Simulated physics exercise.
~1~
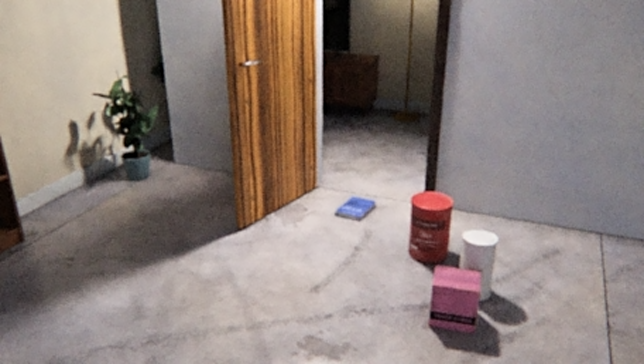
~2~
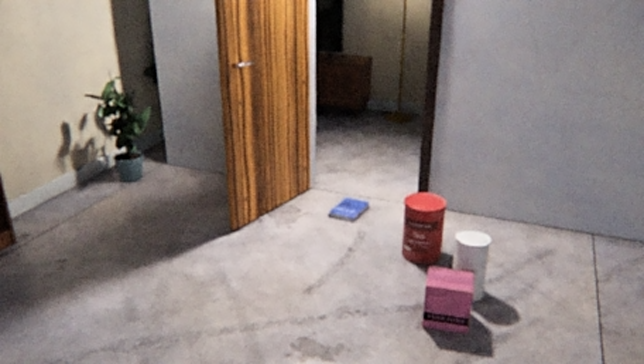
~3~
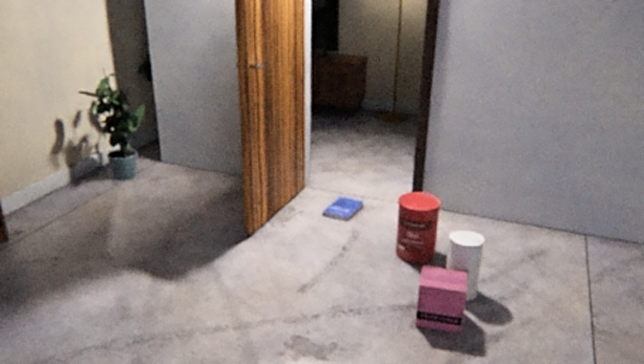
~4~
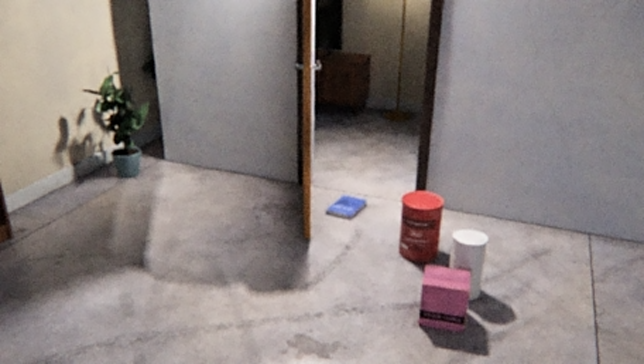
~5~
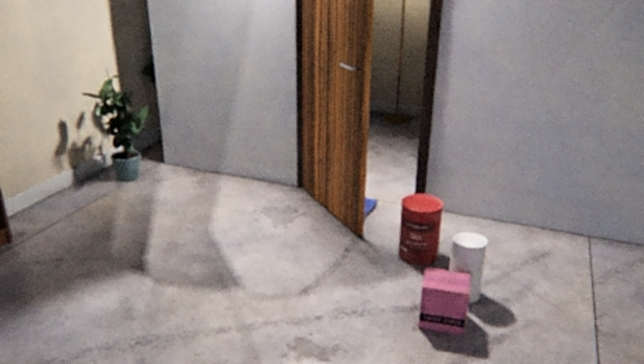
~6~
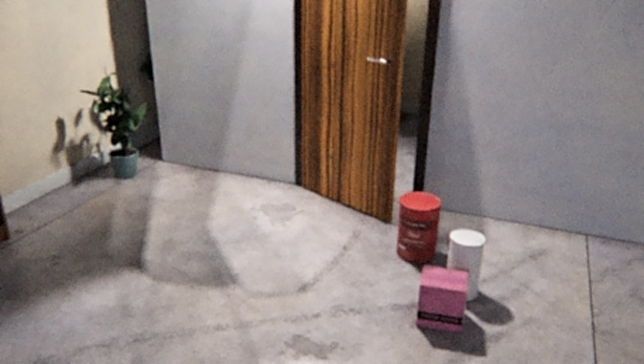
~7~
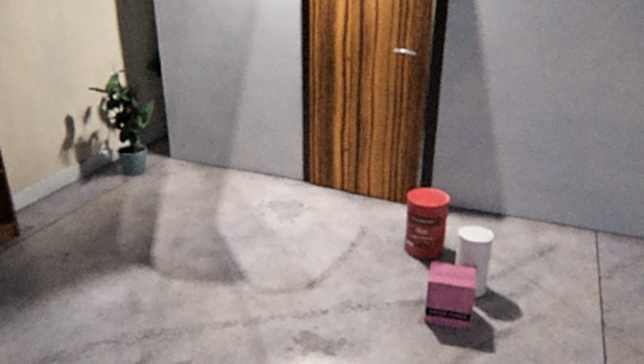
Wooden door swinging nearly shut, pushing a blue book out of sight, as red pail, white canister and pink box stay put.
